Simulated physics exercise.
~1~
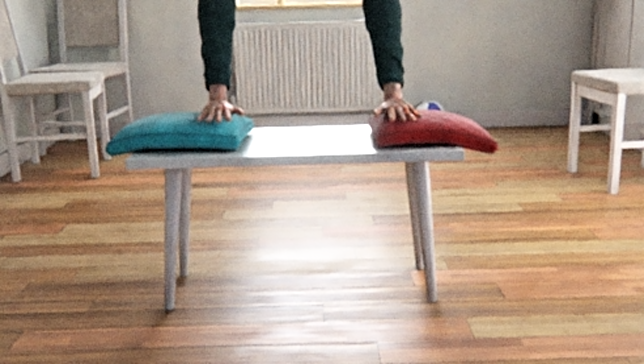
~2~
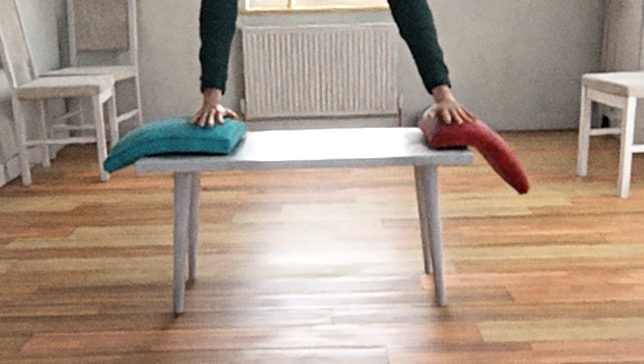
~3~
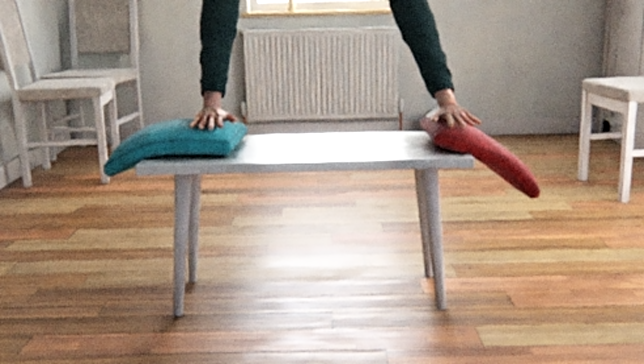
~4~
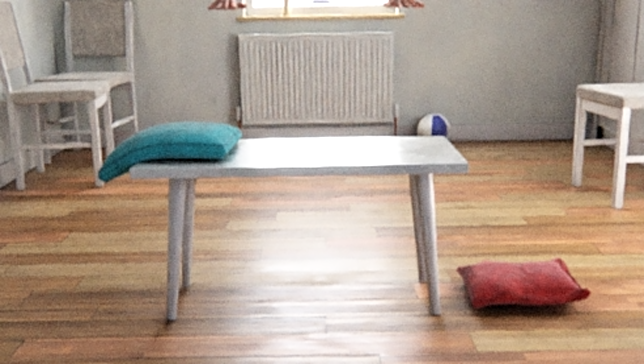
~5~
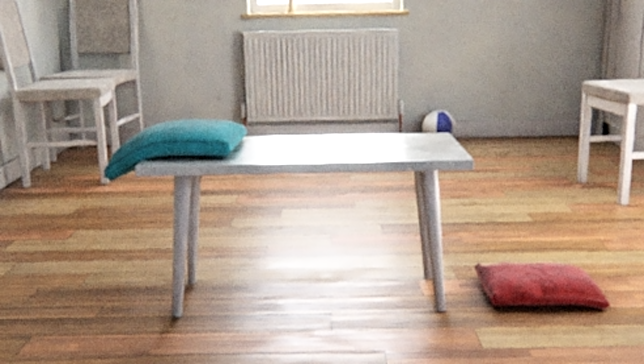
Two hands in dark green sleeves press on a turquoise pillow at the left and a red pillow at the right of a pale side table, seen from the front by a slightly swaying camera in a wood-floored room with white chairs and a radiator. The hands push the pillows apart toward opposite ends, and the red one droops over the right edge. The hands then let go and draw back, revealing a blue and white ball near the wall. The red pillow slips off and lands on the floor, while the turquoise pillow stays on the table, overhanging its left end.
